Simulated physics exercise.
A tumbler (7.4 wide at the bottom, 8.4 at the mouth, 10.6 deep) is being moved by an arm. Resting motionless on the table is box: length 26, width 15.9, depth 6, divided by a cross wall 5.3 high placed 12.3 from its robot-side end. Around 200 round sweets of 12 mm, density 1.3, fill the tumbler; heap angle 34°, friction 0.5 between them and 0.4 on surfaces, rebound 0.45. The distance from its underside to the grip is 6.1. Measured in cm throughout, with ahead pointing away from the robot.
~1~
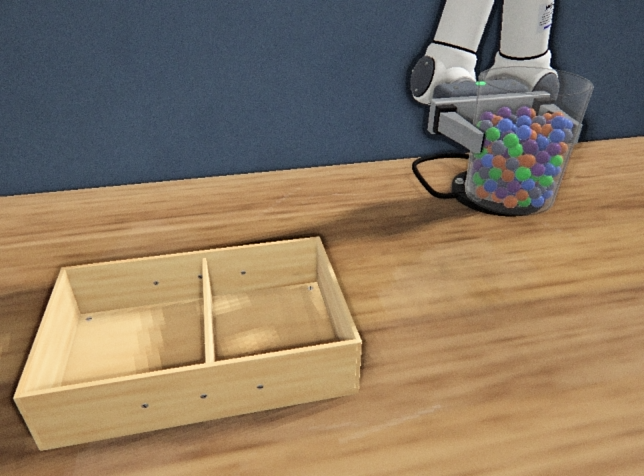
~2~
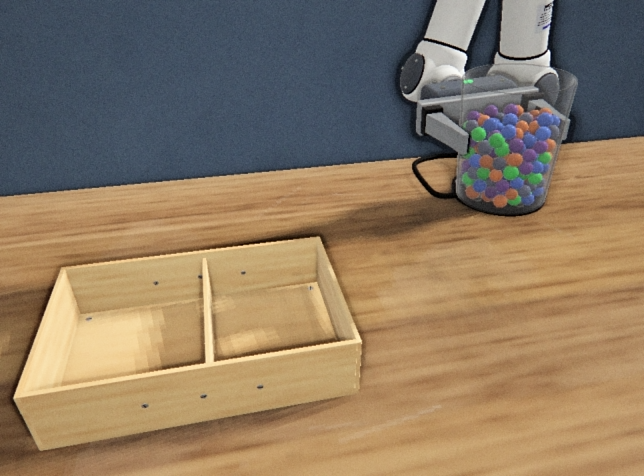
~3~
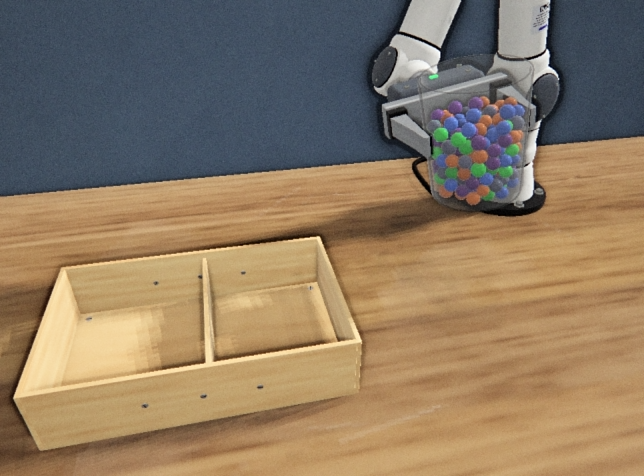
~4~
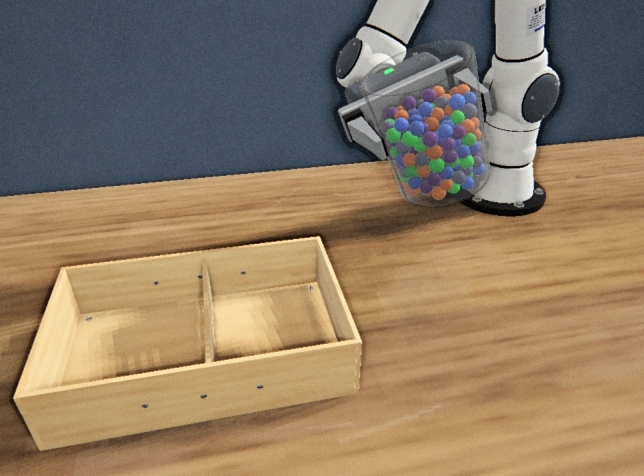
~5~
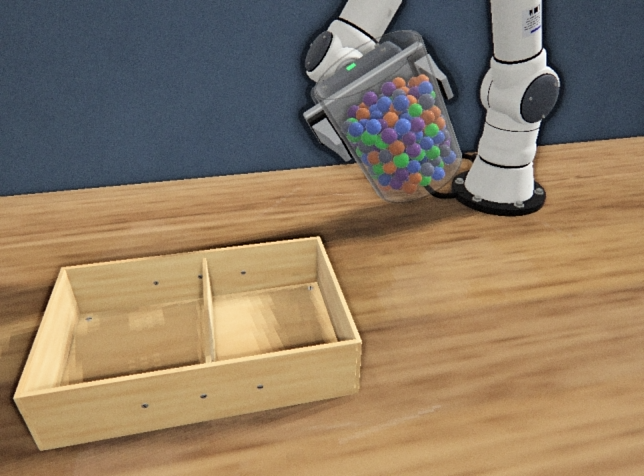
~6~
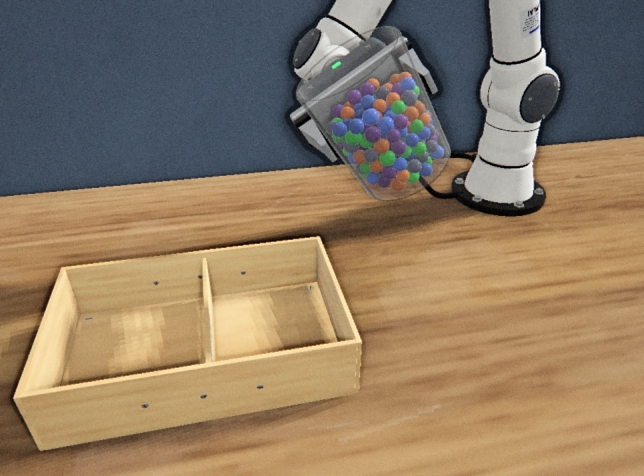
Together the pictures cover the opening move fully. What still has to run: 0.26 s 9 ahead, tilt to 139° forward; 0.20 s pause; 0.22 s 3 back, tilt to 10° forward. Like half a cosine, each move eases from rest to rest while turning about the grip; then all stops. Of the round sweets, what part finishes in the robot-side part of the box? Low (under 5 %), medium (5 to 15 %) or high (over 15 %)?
High.
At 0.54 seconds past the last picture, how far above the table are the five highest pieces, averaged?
Roughly 6 cm.
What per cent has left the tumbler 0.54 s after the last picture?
By then about 100 % is out.
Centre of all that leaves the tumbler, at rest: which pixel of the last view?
Roughly at pixel (138, 355).
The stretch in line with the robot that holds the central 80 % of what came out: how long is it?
Length: Close to 18 cm.
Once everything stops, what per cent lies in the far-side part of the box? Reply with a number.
I'd put it at roughly 75 per cent.
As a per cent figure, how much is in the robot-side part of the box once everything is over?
Around 25 percent.
Then, 0.27 s after the last picture, tilted 139° forward, highest piece 26 above the table; 178 in the tumbler, 1 in the robot-side part, 20 in flight or on a rim.
Then, 0.54 s after the last picture, tilted 98° forward, highest piece 9 above the table; 151 in the far-side part, 48 in the robot-side part.
Then, 0.88 s after the last picture, tilted 10° forward, highest piece 3 above the table; 151 in the far-side part, 48 in the robot-side part.
Then, 1.93 s after the last picture, tilted 10° forward, highest piece 3 above the table; 151 in the far-side part, 48 in the robot-side part.
Final count, 151 in the far-side part, 48 in the robot-side part. That is 24 % in the robot-side part of the box.
